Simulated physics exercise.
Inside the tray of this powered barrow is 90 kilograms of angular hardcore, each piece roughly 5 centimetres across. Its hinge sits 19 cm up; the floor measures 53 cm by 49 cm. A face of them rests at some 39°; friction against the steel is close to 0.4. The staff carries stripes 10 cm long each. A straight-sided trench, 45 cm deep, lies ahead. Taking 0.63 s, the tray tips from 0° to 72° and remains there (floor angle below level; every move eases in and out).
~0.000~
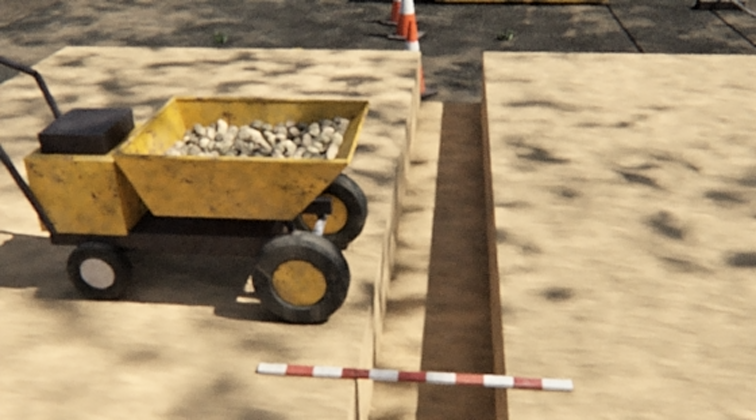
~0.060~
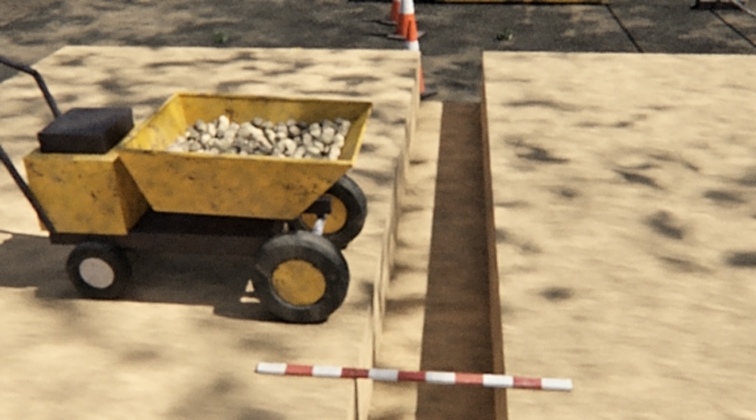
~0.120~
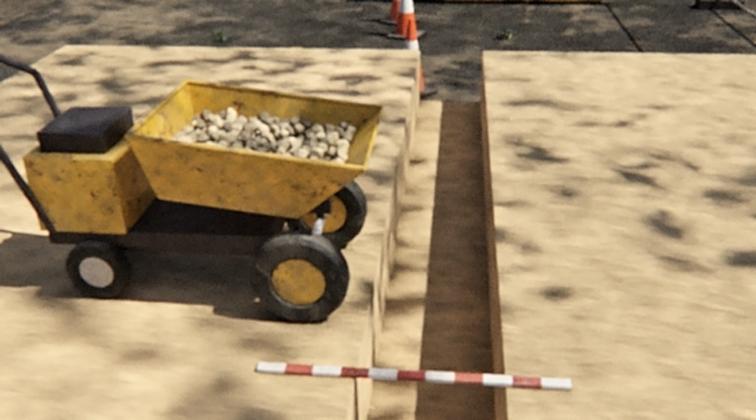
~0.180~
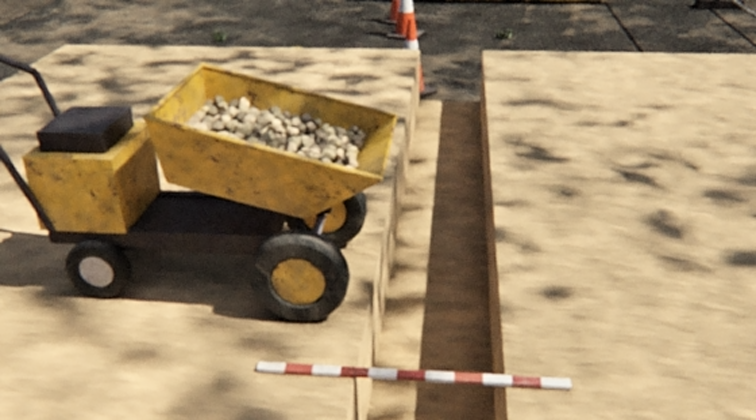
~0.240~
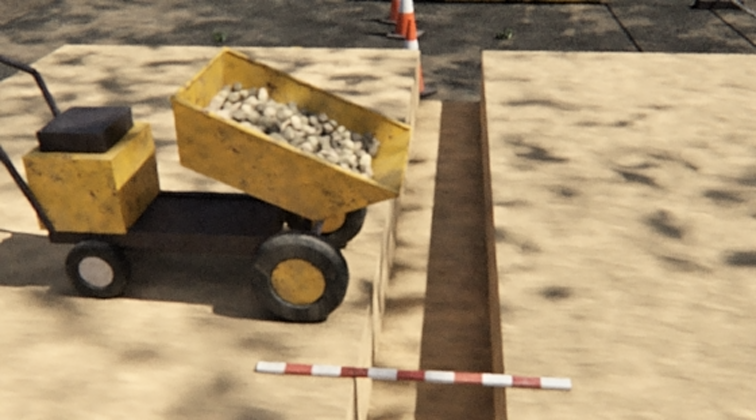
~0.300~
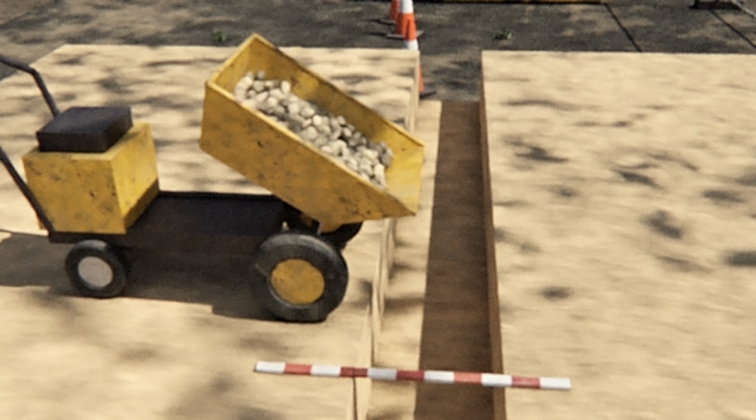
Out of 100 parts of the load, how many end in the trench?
Some 66 out of 100.
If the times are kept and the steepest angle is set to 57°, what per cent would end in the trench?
I'd guess some 35 in a hundred.
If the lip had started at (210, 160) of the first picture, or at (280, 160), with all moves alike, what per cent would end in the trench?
About 65 per cent first, then about 100 per cent.
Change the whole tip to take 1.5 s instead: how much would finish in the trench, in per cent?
It would be near 90 percent.
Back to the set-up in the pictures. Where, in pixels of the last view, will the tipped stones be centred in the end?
Roughly at pixel (481, 352).
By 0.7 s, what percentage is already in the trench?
Something like 20 in a hundred.
After 0.5 s the floor is at 60°; 100 % in the tray; the foremost stones are at (418, 223).
After 0.7 s the floor is at 72°; 80 % in the tray, 18 % in the trench, 2 % past the trench; the foremost stones are at (507, 281).
After 1.1 s the floor is at 72°; 17 % in the tray, 47 % in the trench, 35 % past the trench; the foremost stones are at (656, 287).
After 3.0 s the floor is at 72°; 0 % in the tray, 66 % in the trench, 34 % past the trench; the foremost stones are at (748, 288).
